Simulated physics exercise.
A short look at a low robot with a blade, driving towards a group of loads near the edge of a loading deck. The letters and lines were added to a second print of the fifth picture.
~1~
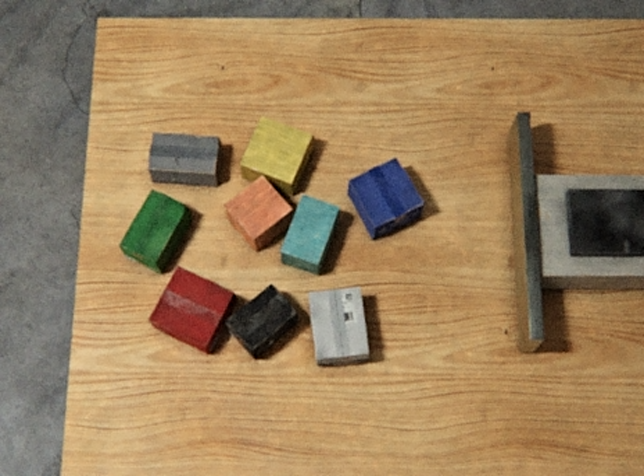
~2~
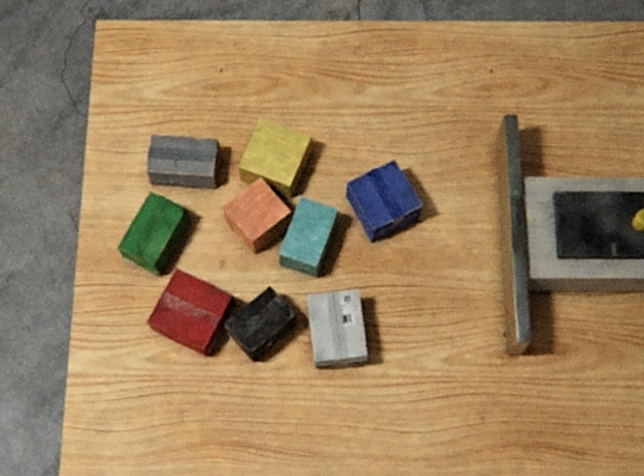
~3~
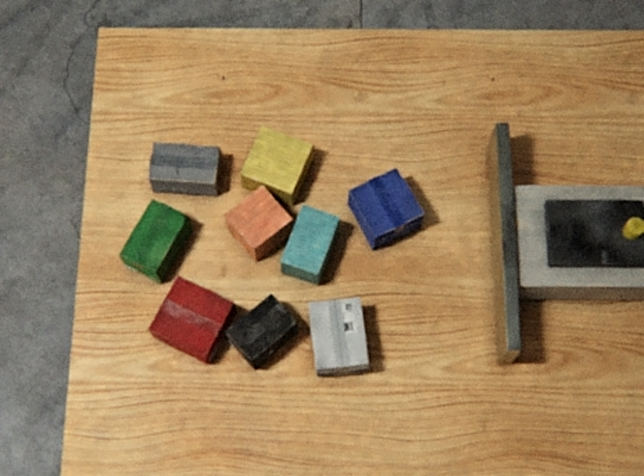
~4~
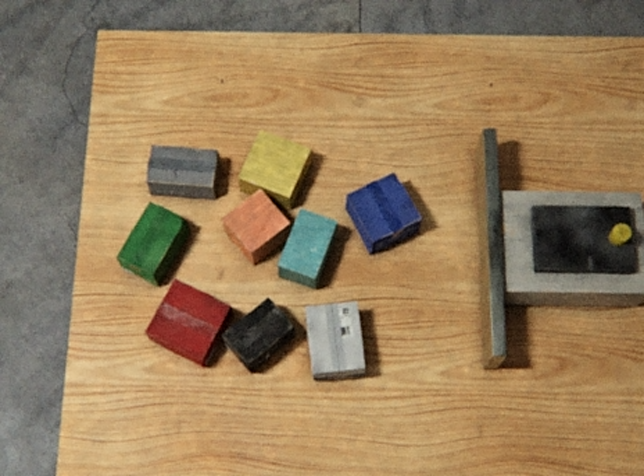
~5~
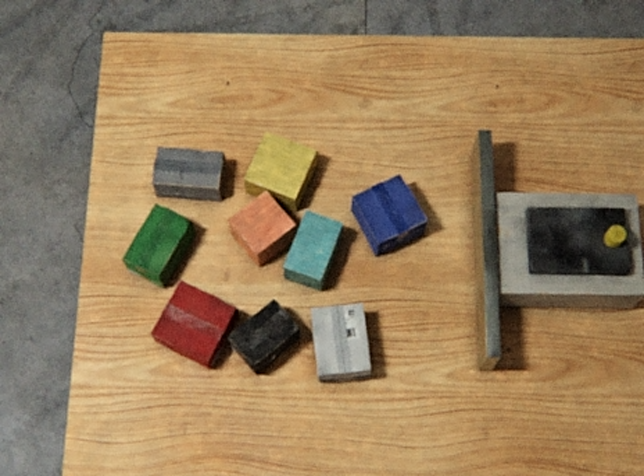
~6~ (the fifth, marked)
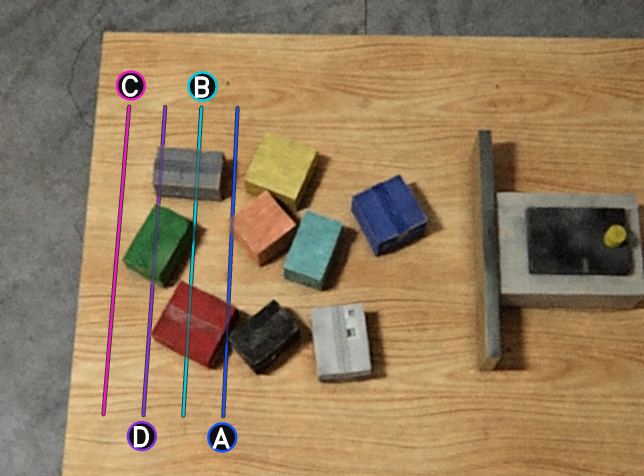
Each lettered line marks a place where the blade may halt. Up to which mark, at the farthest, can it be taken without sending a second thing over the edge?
A is the last line within the limit.
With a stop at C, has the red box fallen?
Yes.
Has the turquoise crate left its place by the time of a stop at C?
Yes.
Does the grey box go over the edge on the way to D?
Yes.
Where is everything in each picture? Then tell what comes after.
White parcel (338, 327); red box (194, 310); green box (156, 232), in the first picture.
Robot (598, 224); blue box (383, 201), in the second picture.
Robot (588, 233); black box (262, 332), in the third picture.
Robot (575, 239); yellow crate (276, 170), in the fourth picture.
Robot (570, 240); white parcel (340, 343); red box (196, 324); green box (159, 246), in the fifth picture.
On the marked copy, A at (231, 254); B at (193, 254); C at (117, 253); D at (155, 253).
With A. Early on, robot (476, 239); orange crate (256, 230); blue box (359, 212).
Further on, robot (384, 238); green box (152, 245); red box (167, 323).
At the end, robot (313, 237); green box (97, 243); red box (98, 322); none fallen.
As for the rest, B drops two; C drops six; D drops four.
